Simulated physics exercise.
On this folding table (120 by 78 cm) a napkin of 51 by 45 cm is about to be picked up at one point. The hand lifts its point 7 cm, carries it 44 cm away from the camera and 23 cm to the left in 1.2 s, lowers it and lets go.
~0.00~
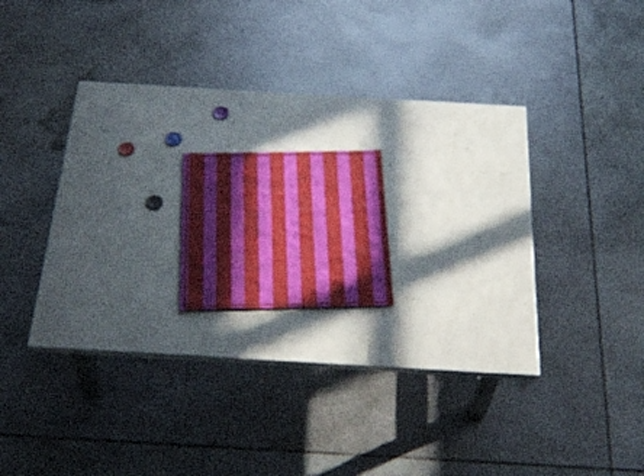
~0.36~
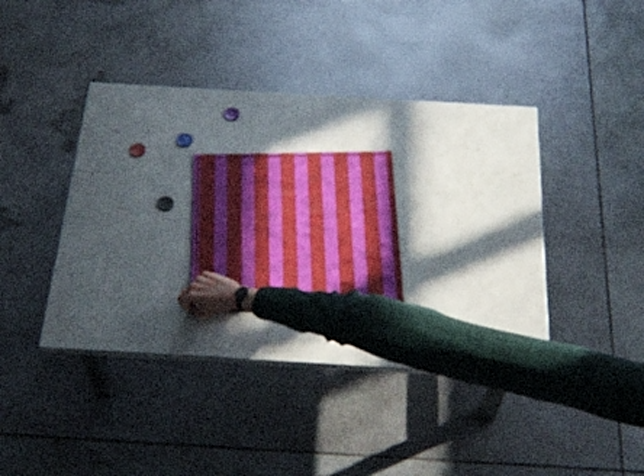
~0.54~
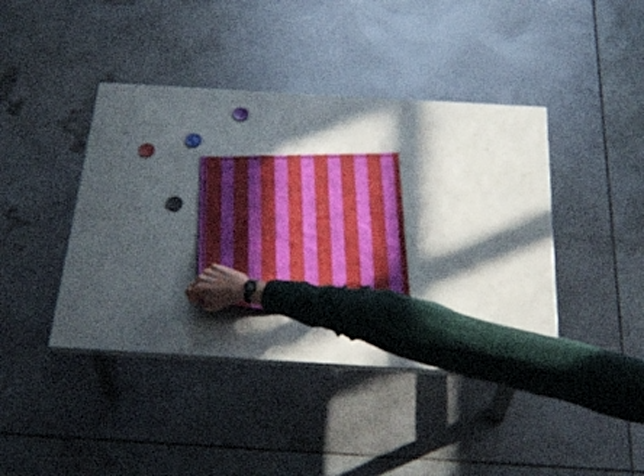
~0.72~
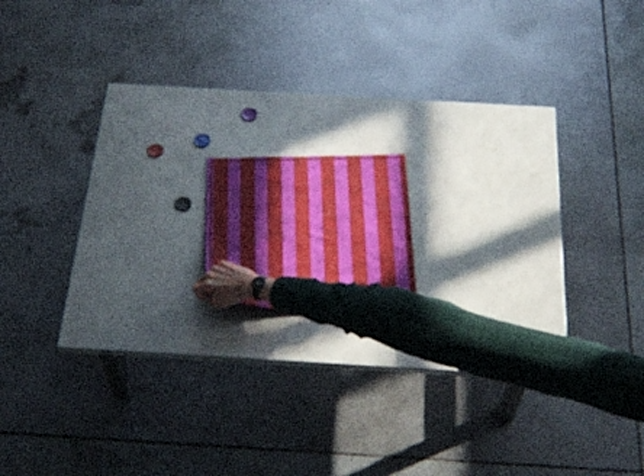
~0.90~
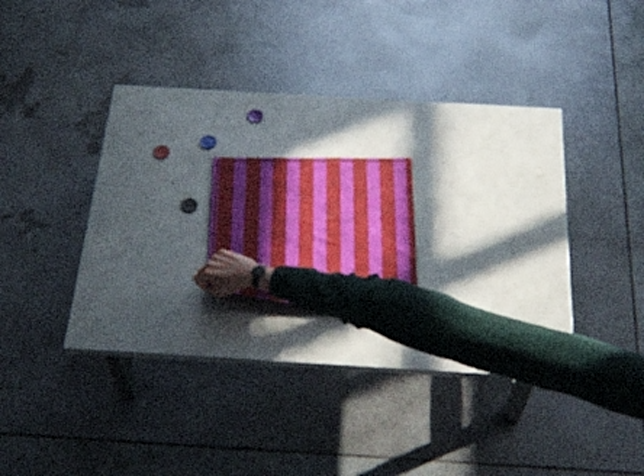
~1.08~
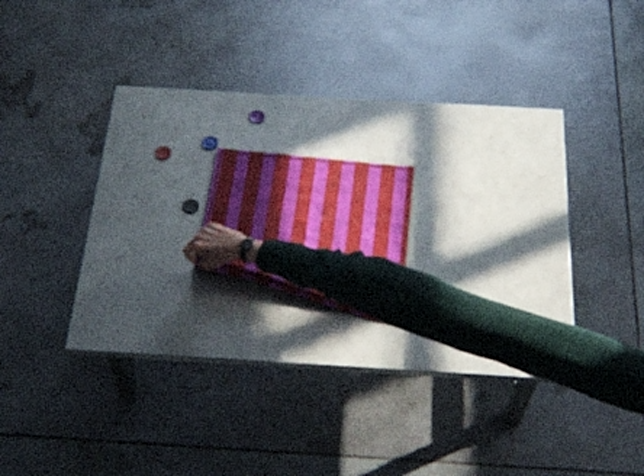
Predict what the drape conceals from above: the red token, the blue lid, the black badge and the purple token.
Result: Red token ends under the cloth, blue lid gets covered, black badge ends under the cloth, purple token vanishes under it.
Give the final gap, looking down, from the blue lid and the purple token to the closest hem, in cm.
Roughly 8 cm, 7 cm.
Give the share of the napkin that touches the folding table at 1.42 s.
About 80 %.
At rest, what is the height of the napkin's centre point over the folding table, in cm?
About 0 cm.
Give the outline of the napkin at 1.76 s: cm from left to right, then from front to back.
Some 60 cm across and 66 cm deep.
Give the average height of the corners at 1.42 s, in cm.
Some 2 cm up.
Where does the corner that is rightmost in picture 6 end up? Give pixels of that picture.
Around (376, 225).
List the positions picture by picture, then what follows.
Shows, red token (127, 148); blue lid (174, 138); black badge (154, 202); purple token (221, 112); napkin corners (180, 311) (184, 154) (381, 151) (393, 306); highest point 0 cm, lowest 0 cm, in the first picture.
Shows, napkin corners (195, 155) (391, 152); grip (191, 308); highest point 2 cm, lowest 0 cm, in the second picture.
Shows, napkin corners (201, 157) (398, 153); grip (199, 302); highest point 6 cm, lowest 0 cm, in the third picture.
Shows, napkin corners (208, 159) (405, 155); grip (207, 298); highest point 7 cm, lowest 0 cm, in the fourth picture.
Shows, napkin corners (214, 158) (411, 159); grip (207, 287); highest point 7 cm, lowest 0 cm, in the fifth picture.
Shows, napkin corners (218, 149) (414, 168) (397, 324); grip (196, 261); highest point 7 cm, lowest 0 cm, in the sixth picture.
After 1.4 s, 80 % of it is down, spanning 61 by 59 cm, above black badge.
After 1.8 s, 90 % of it is down, spanning 60 by 66 cm, above red token, blue lid, black badge, purple token.
After 2.1 s, 90 % of it is down, spanning 60 by 65 cm, above red token, blue lid, black badge, purple token.
After 2.4 s, 95 % of it is down, spanning 60 by 66 cm, above red token, blue lid, black badge, purple token.
After 3.4 s, 95 % of it is down, spanning 64 by 66 cm, above red token, blue lid, black badge, purple token.
